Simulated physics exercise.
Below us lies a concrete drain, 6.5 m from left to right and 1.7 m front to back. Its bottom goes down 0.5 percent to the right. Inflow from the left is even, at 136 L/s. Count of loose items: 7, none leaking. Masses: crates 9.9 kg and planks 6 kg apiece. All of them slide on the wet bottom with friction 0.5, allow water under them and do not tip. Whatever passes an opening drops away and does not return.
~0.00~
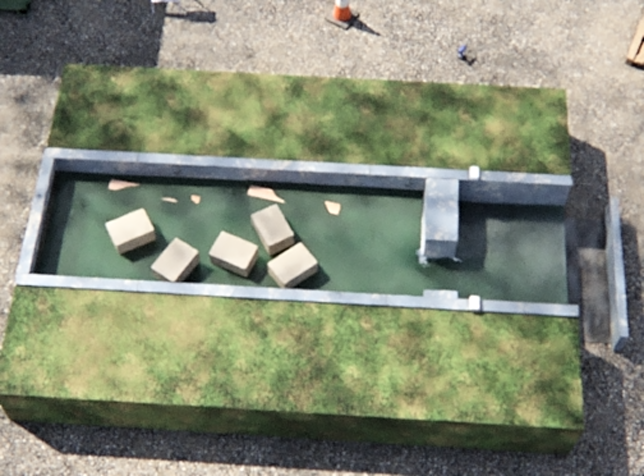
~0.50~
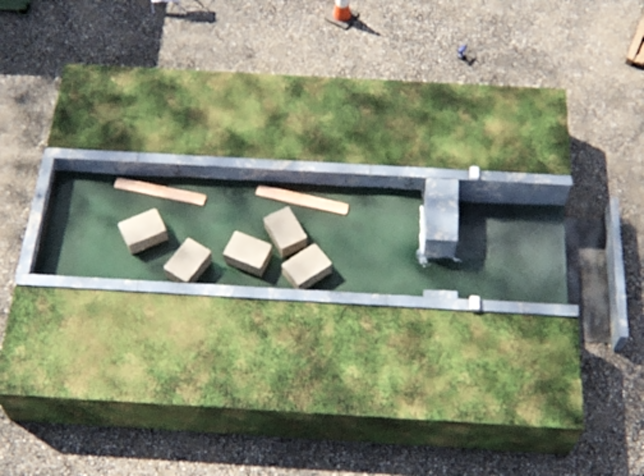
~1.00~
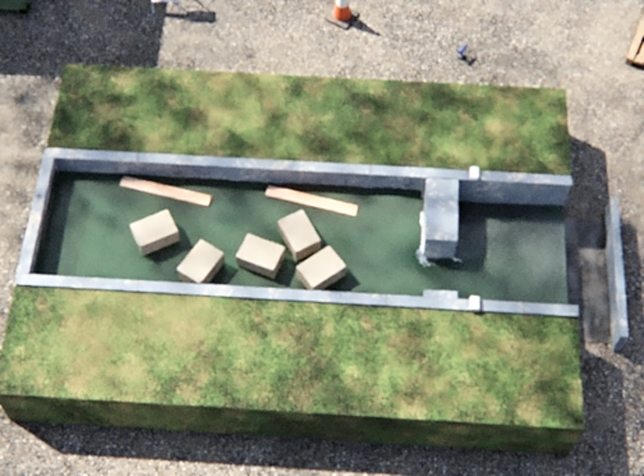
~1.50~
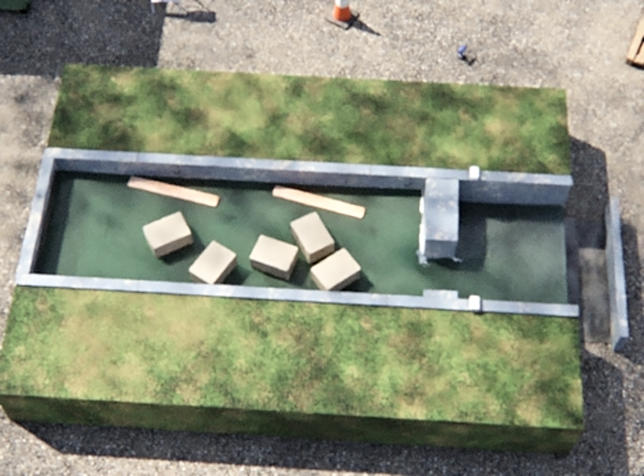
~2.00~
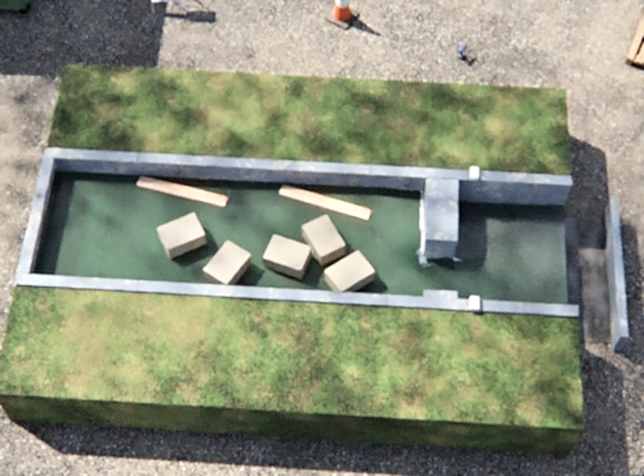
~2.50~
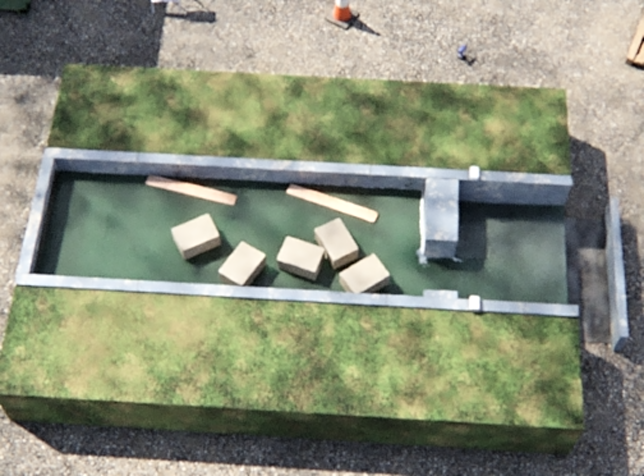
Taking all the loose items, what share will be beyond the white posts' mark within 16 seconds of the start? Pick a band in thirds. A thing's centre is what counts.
Band: Two thirds or above.
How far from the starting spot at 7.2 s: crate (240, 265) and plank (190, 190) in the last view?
250 cm; 150 cm.
After 3.5 s 0 of 7 are over the mark; 7 afloat.
After 7.2 s 3 of 7 are over the mark; 4 afloat.
After 12.0 s 6 of 7 are over the mark; 1 afloat.
After 16.0 s 6 of 7 are over the mark; 0 afloat.
